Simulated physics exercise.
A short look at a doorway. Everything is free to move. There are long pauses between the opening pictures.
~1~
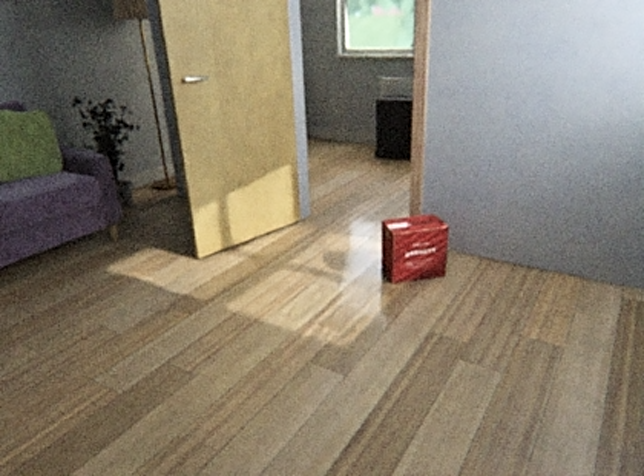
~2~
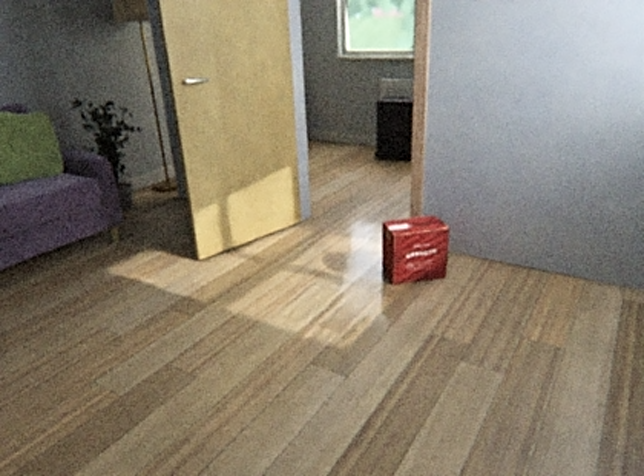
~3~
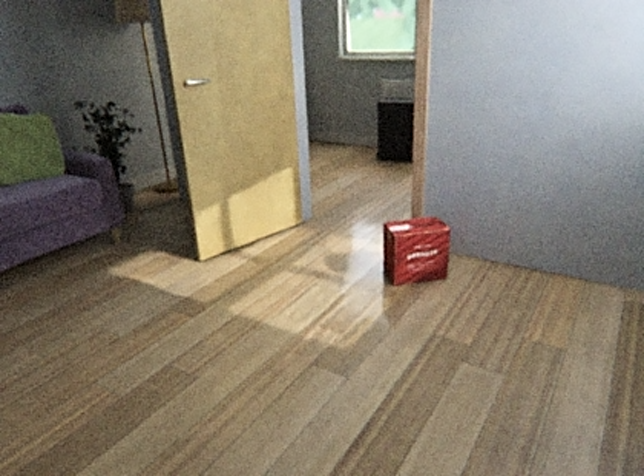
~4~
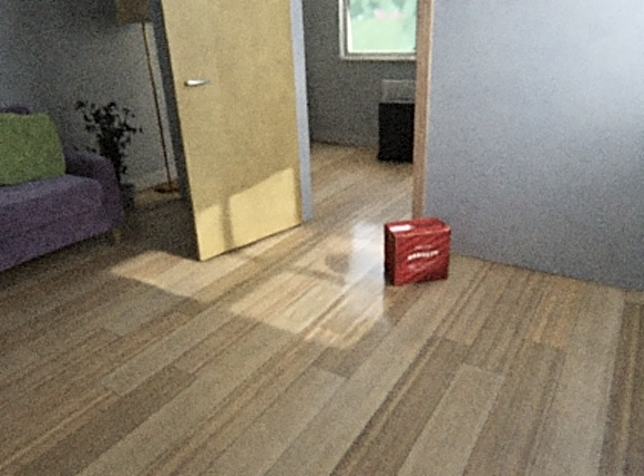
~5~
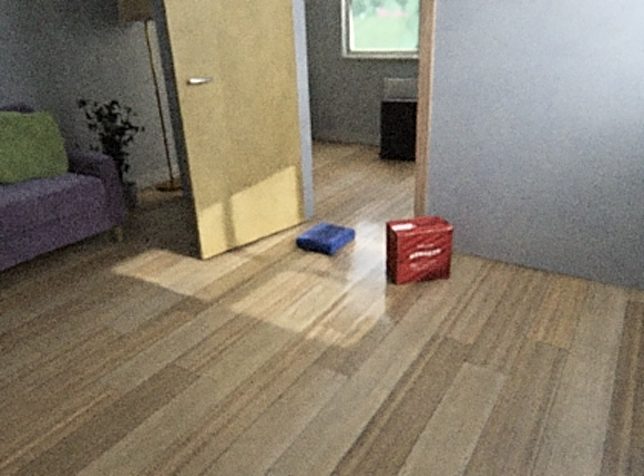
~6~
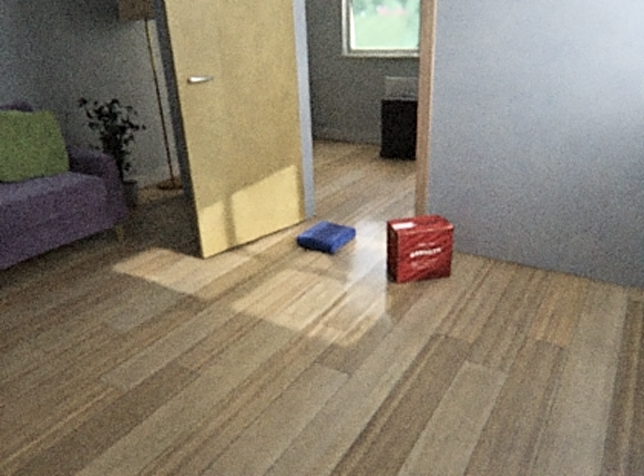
A room with a wood-plank floor and grey-blue walls is seen from slightly above, looking toward an open doorway with a window beyond. A pale yellow door stands wide open left of centre, with a purple sofa, green cushion, plant and lamp stand at left, and a red box right of the opening. Little moves as the view shifts very slightly, then a flat blue object appears on the floor beside the door and lies still.
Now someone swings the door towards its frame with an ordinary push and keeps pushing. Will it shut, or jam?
As it turns out, it reaches the frame.
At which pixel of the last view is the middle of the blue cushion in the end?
Near (395, 219).
Then, 0.80 s later than the last frame, open by 72°.
Then, 1.20 s later than the last frame, open by 43°; blue cushion moved a little near (351, 233).
Then, 1.50 s later than the last frame, open by 21°; blue cushion moved about its own width near (374, 228).
Then, 1.70 s later than the last frame, open by 6°; blue cushion moved about its own width near (387, 224).
When it is over, open by 0°; moved from the start, blue cushion; red box as before. End places, in pixels of the last picture, blue cushion near (395, 219).
